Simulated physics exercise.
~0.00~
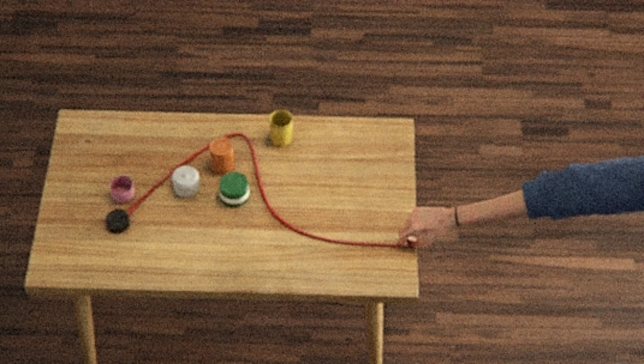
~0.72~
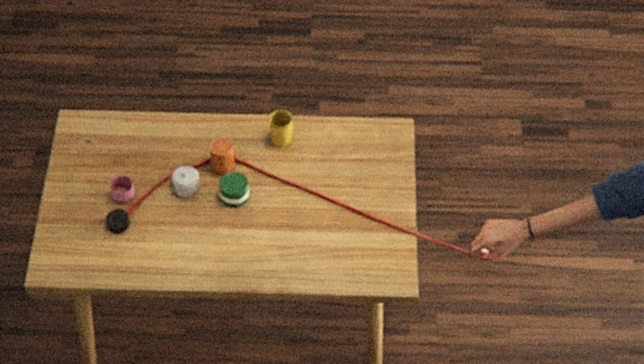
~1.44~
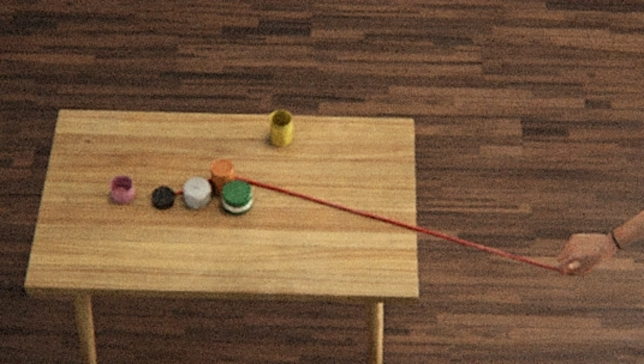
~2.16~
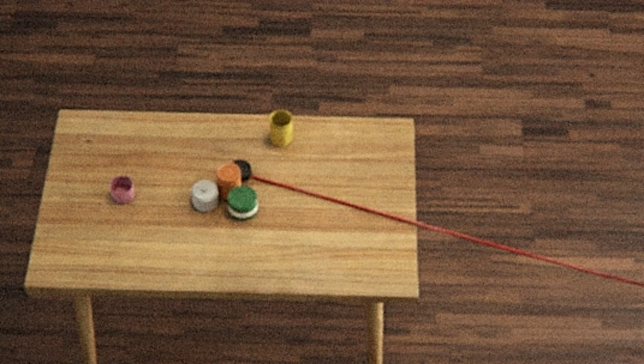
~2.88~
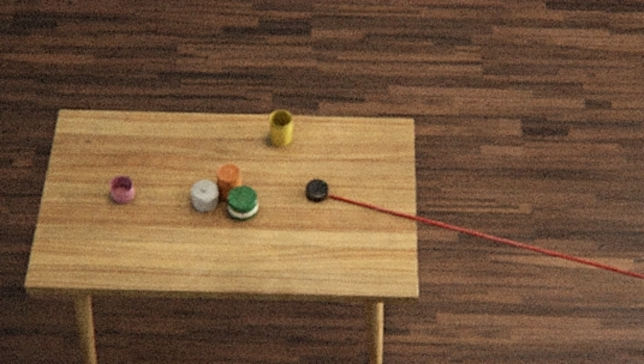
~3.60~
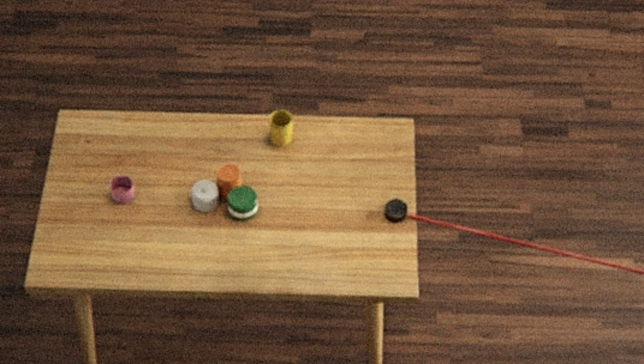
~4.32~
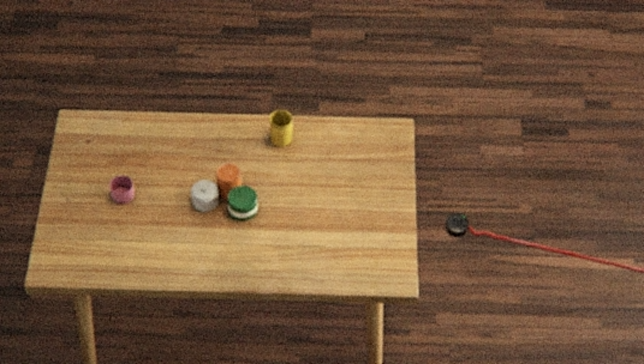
A hand pulls a black reel by its red cable past shifting pots and off the table.
